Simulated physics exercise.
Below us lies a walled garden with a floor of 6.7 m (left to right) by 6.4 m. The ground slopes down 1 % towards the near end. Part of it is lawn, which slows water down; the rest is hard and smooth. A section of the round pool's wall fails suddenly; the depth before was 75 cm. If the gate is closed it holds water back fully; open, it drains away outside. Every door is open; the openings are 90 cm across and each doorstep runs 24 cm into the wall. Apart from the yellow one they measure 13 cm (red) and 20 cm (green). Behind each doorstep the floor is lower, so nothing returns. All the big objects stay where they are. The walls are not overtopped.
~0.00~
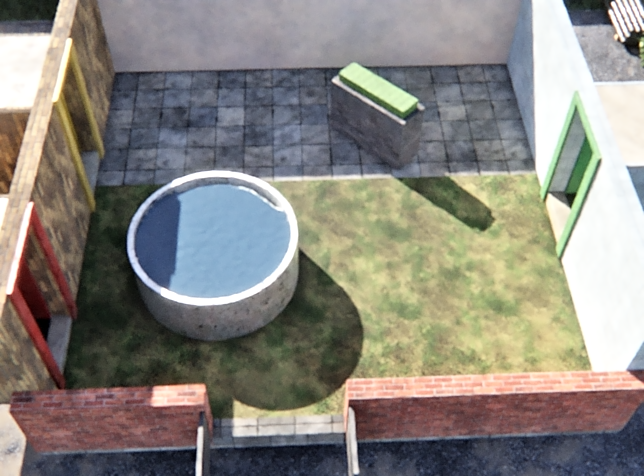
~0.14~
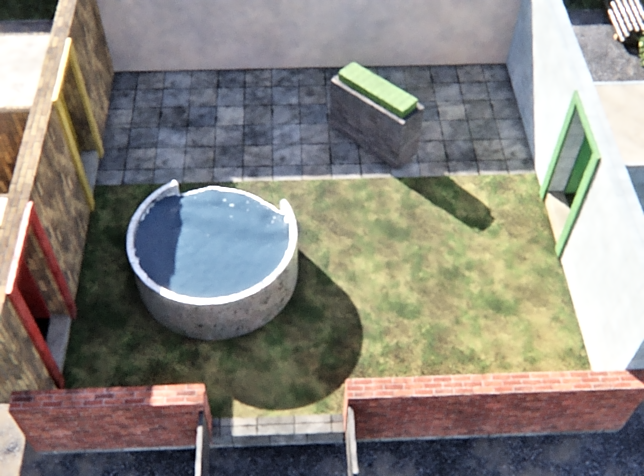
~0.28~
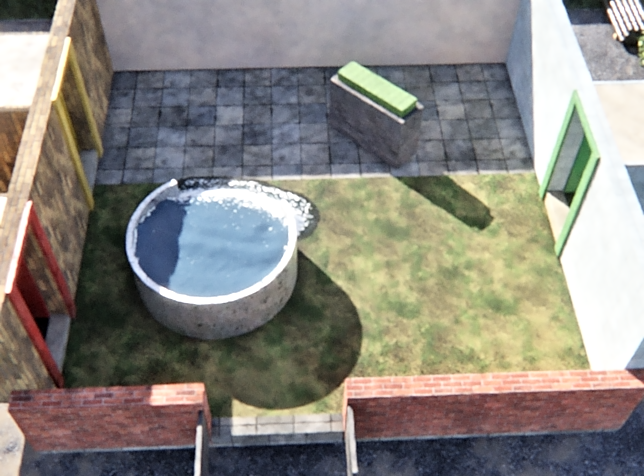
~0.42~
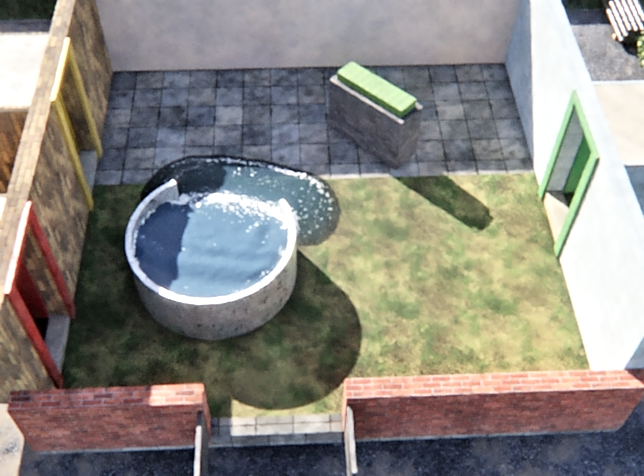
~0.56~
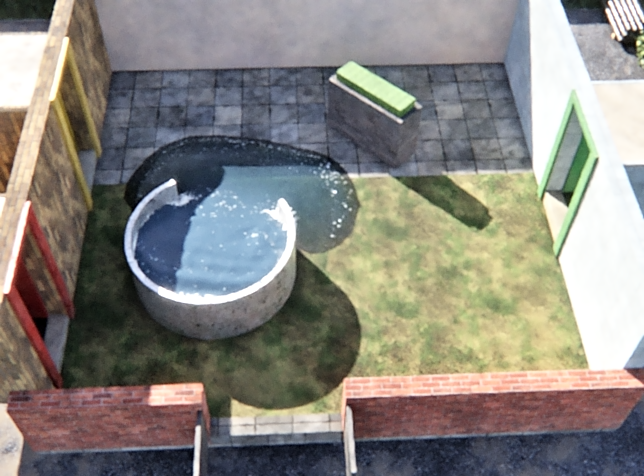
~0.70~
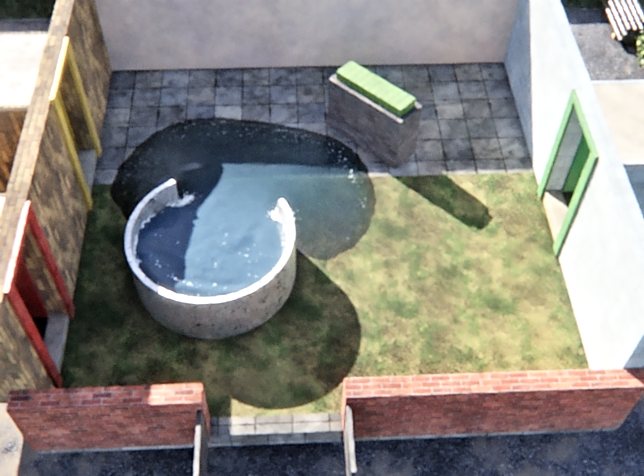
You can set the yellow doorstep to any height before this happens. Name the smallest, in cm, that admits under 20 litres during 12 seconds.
At least 6.5 cm or so.
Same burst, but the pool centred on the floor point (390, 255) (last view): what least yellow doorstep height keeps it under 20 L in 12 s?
Some 10.0 cm.
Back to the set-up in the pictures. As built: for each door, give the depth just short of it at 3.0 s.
In cm: Red 0, green 0, yellow 4.
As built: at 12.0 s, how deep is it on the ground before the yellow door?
Some 5.0 cm.
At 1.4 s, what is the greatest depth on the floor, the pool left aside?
Up to some 29 cm.
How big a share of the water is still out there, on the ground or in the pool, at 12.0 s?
Some 96 per cent remains.
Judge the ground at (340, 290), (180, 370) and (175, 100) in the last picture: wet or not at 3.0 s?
In that order: Still dry, dry, wet.
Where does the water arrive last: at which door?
The red one.
After 1.4 s water covers 35 % of the floor, deepest (29 cm) near (331, 137); 5 cm at the yellow door, 0 litres in over its 20 cm doorstep.
After 3.0 s water covers 55 % of the floor, deepest (23 cm) near (123, 74); 4 cm at the yellow door, 0 litres in over its 20 cm doorstep.
After 12.0 s water covers 100 % of the floor, deepest (10 cm) near (366, 411); 5 cm at the yellow door, 0 litres in over its 20 cm doorstep.
At the yellow door as built, the water arrived by 1.1 s and peaked near 11 cm at 4.6 s.
Run again over the same 12 s with other heights there, 26 litres in over 6 cm, 14 litres over 7 cm. The limit of 20 litres is kept from about 6.5 cm up.
